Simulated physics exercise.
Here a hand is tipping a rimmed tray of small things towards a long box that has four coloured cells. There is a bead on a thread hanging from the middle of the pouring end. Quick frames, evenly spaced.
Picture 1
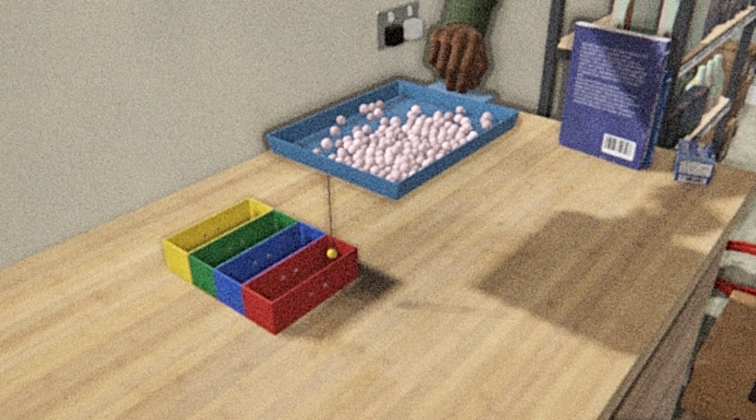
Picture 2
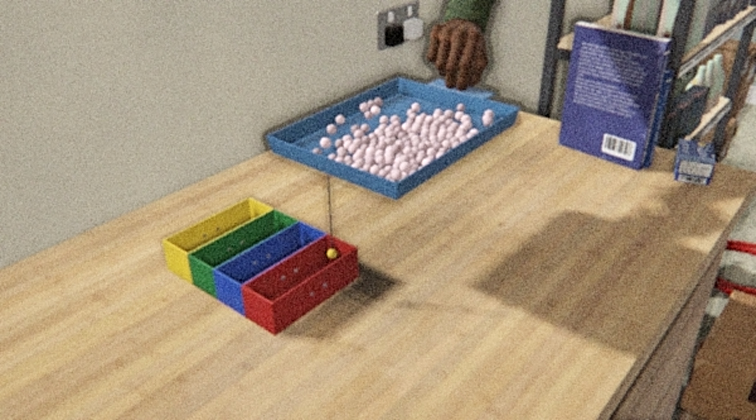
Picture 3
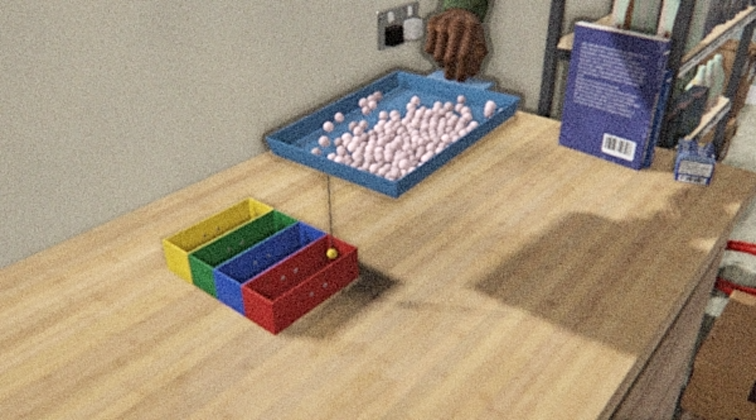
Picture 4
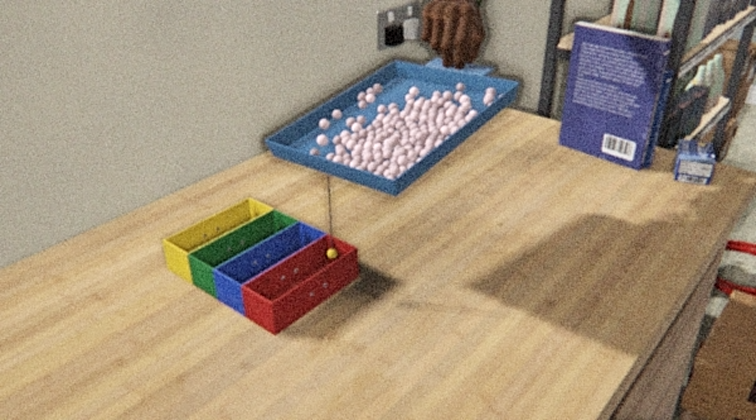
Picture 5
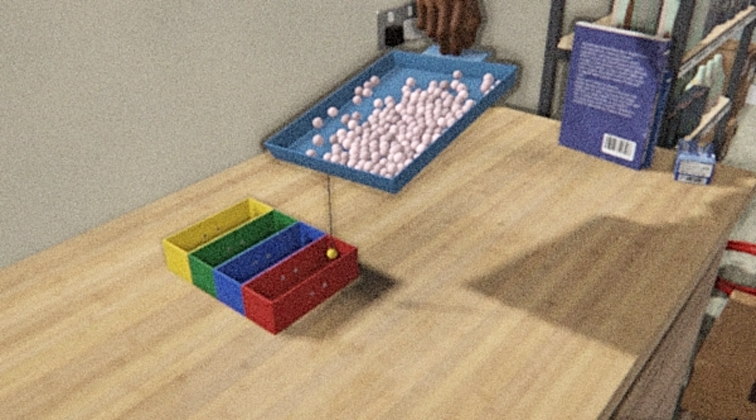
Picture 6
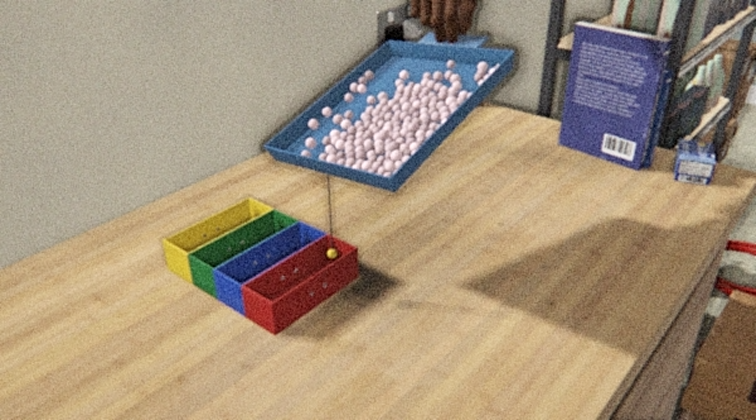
A hand lifts the far end of a blue tray of small pale pink balls, first barely, then more steeply, as the balls shift slightly toward the near edge, above a box with yellow, green, blue and red cells.
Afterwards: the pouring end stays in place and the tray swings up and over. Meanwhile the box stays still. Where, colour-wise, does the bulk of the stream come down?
In the blue cell.
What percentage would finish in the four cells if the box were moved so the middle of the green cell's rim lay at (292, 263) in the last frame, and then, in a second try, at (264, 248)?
Roughly 80 % and then 90 %.
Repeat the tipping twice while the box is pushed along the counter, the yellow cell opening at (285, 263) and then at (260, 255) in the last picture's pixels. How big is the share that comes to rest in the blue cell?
Around 0 % followed by around 0 %.
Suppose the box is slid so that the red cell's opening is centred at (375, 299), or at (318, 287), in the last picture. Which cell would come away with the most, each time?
The yellow cell first, the cell in green second.
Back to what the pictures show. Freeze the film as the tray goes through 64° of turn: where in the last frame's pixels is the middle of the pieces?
The load's middle is around (316, 138).
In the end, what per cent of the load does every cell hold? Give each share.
The yellow cell holds 0 %, the green cell 20 %, the blue cell 50 % and the red cell 20 %.
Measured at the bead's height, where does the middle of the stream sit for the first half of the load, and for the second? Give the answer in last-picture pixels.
At (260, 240) for the first part, then at (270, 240) for the others.
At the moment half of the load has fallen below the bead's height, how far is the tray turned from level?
Around 95°, give or take.
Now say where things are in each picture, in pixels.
In the first picture, corners of the pouring end at (272, 135) and (397, 181), level; middle of the load at (409, 147), sugar pearls; bead on its thread at (332, 254); yellow cell at (178, 259); green cell at (203, 274); blue cell at (230, 290); red cell at (259, 307).
In the second picture, corners of the pouring end at (272, 136) and (396, 181), level; middle of the load at (409, 145).
In the third picture, corners of the pouring end at (271, 137) and (395, 180), tipped barely, lowest at the left corner; middle of the load at (408, 141), a stray few on the move.
In the fourth picture, corners of the pouring end at (270, 140) and (393, 178), tipped a little, lowest at the left corner; middle of the load at (407, 135), a small part on the move.
In the fifth picture, corners of the pouring end at (269, 142) and (391, 176), tipped a little, lowest at the left corner; middle of the load at (404, 130), a small part on the move.
In the sixth picture, corners of the pouring end at (269, 145) and (389, 175), tipped clearly, lowest at the left corner; middle of the load at (398, 126), most on the move; yellow cell at (178, 259); green cell at (203, 274); blue cell at (230, 290); red cell at (259, 307).
Soon after the last picture, tray tipped steeply; nearly all on the tray; a stray few in the blue cell; a stray few in the red cell; a stray few falling or outside the box.
A little later, tray tipped past a quarter turn; a small part on the tray; about half in the blue cell; a small part in the red cell; a small part in the green cell; a stray few in the yellow cell; about a quarter falling or outside the box.
Later still, tray tipped past a quarter turn; about half in the blue cell; about a quarter in the red cell; a small part in the green cell; a stray few in the yellow cell; a small part falling or outside the box.
By the end, tray tipped past a quarter turn; about half in the blue cell; about a quarter in the red cell; a small part in the green cell; a stray few in the yellow cell; a small part outside the box.
